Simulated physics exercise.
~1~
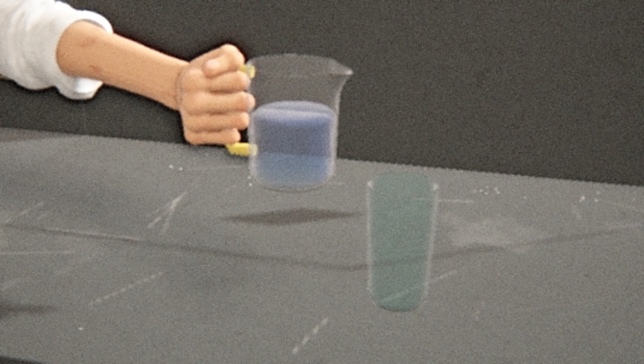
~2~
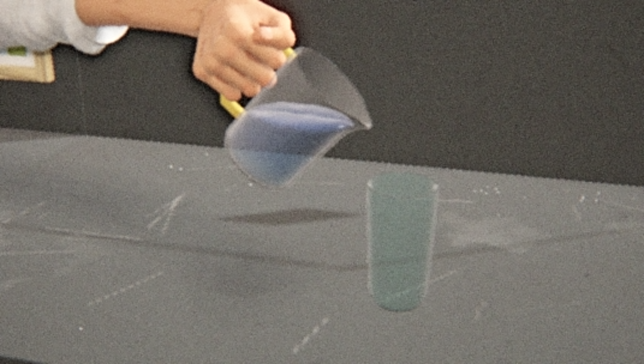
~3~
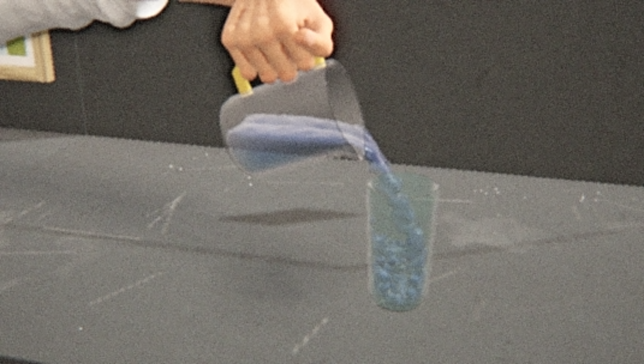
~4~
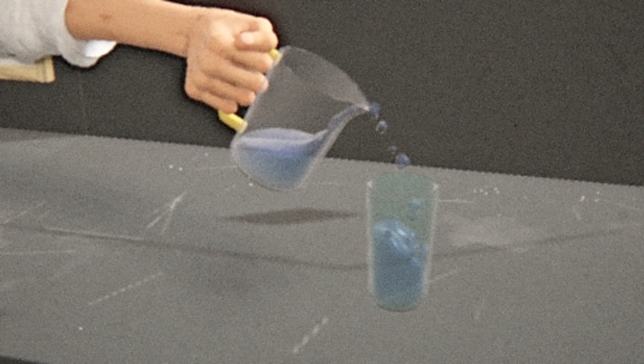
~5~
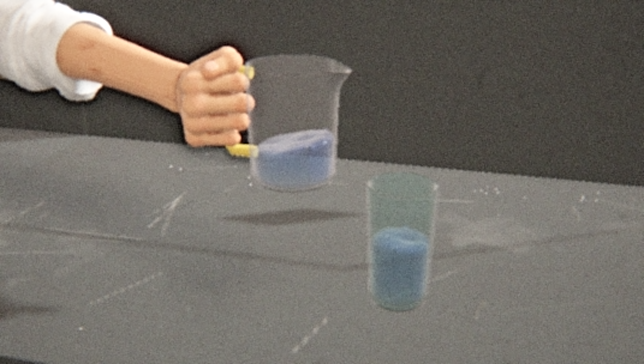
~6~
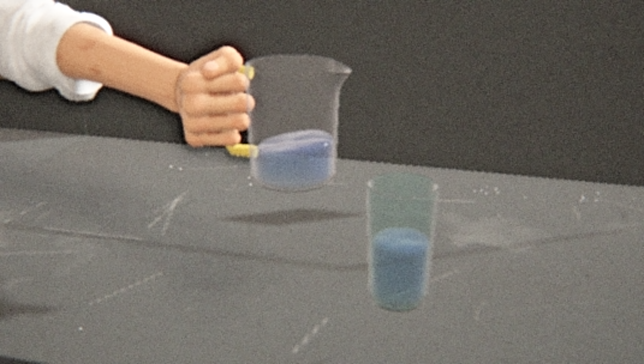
On a grey worktop, a hand tipped a clear pitcher of blue water to the right and poured some into an empty slim glass, then brought it back level, leaving the glass about half full and some water still in the pitcher.
